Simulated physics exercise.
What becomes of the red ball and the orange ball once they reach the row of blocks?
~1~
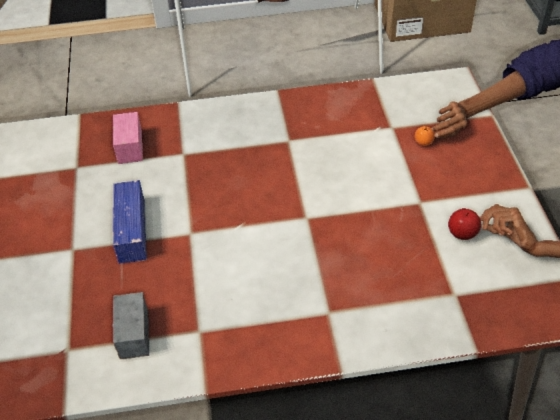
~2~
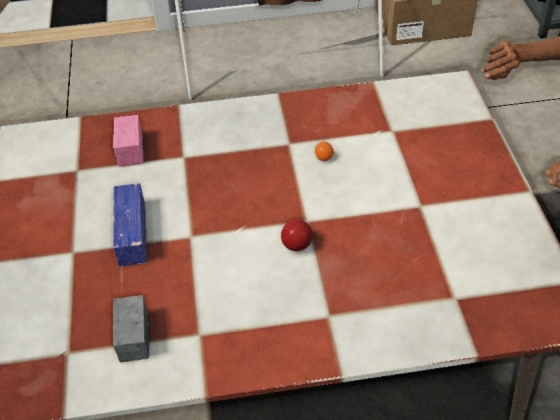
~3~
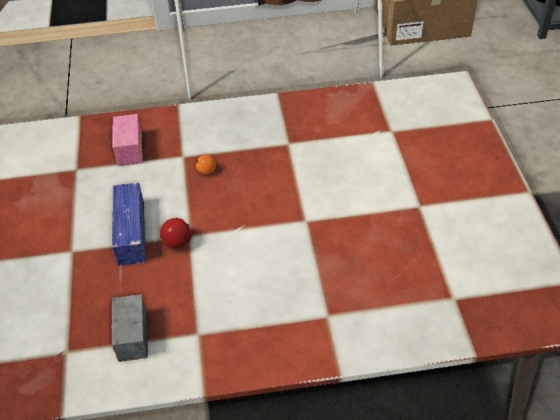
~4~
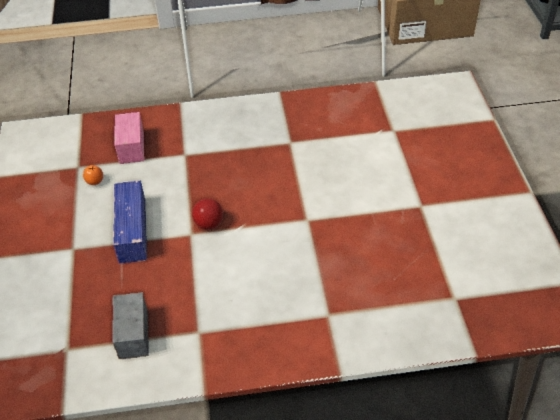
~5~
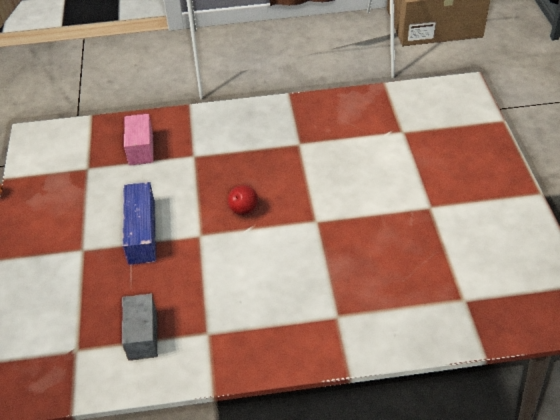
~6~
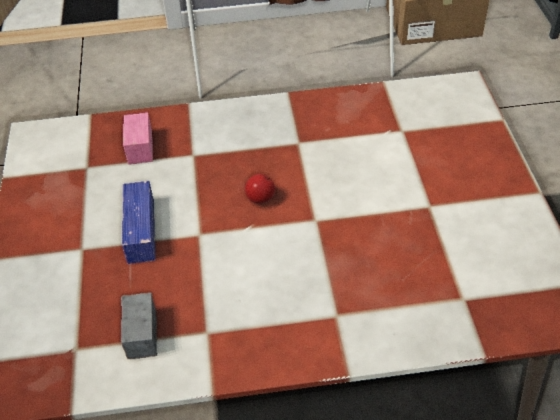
The red ball hits the blue block and bounces back to the right, while the orange one rolls through the gap between the pink and blue blocks.
